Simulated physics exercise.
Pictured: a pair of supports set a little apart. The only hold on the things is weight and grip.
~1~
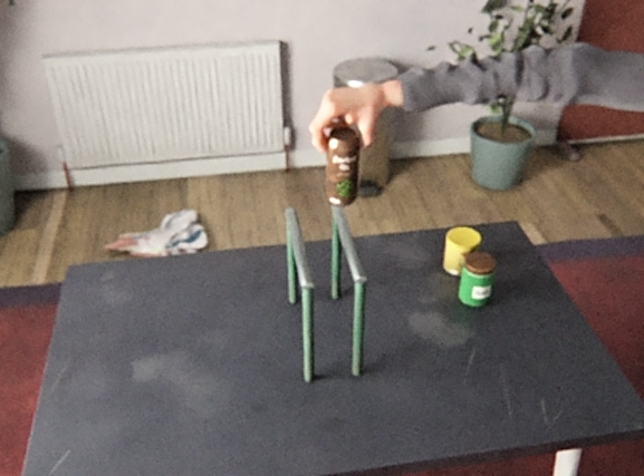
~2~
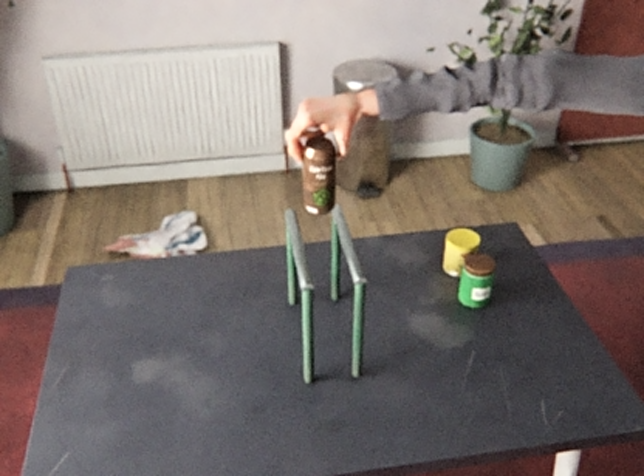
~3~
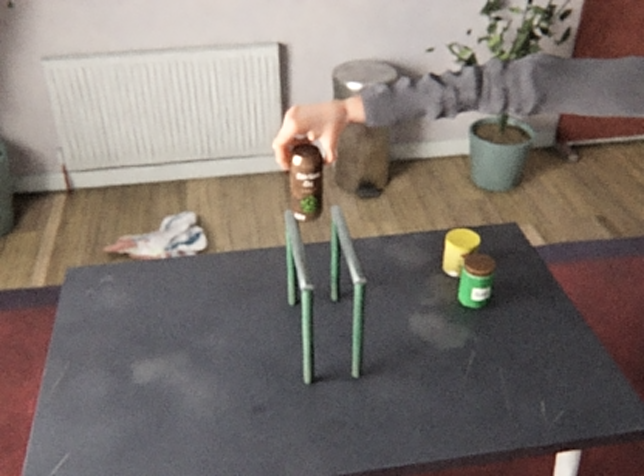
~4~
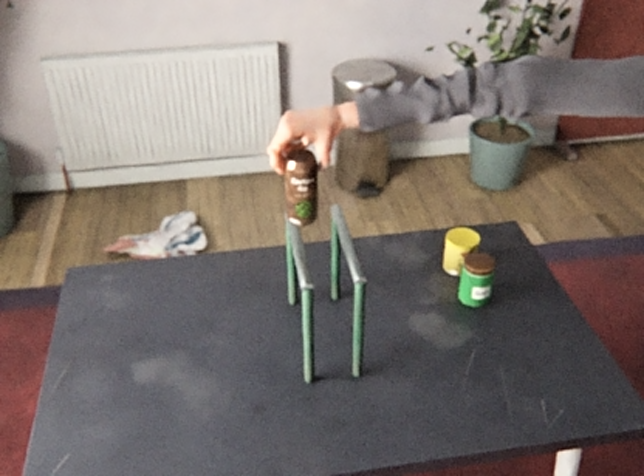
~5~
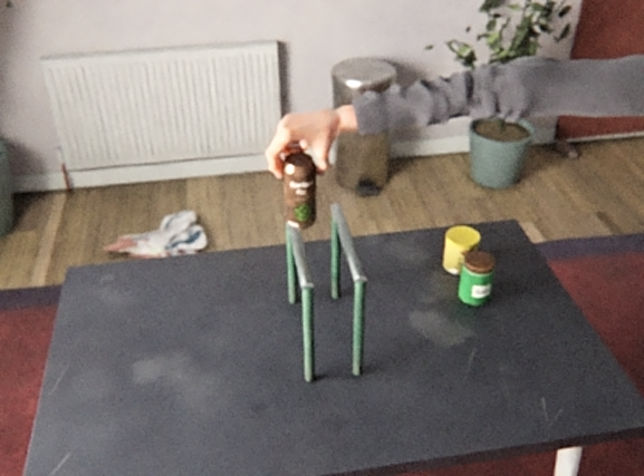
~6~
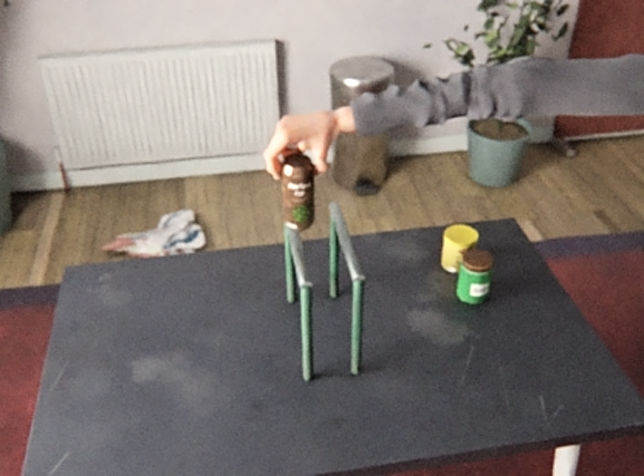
We see a hand holding a brown can above two narrow green supports on a dark table, moving it left and slightly down, then keeping it nearly still there, while a yellow tin and a green jar sit at right.
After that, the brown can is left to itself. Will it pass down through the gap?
Honestly, it stays up at the gap.
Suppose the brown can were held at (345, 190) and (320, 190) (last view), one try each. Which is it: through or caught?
Held; passes.
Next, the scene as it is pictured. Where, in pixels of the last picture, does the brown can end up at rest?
End position, last frame: About (334, 227).
Then, 0.30 s later than the last frame, brown can tilted by 10° near (306, 211).
Then, 0.50 s later than the last frame, brown can tilted by 70° near (333, 226).
When it is over, lying over on the stand or table, brown can; the other 2 as before. End places, in pixels of the last picture, brown can near (334, 227). The can stays on top.
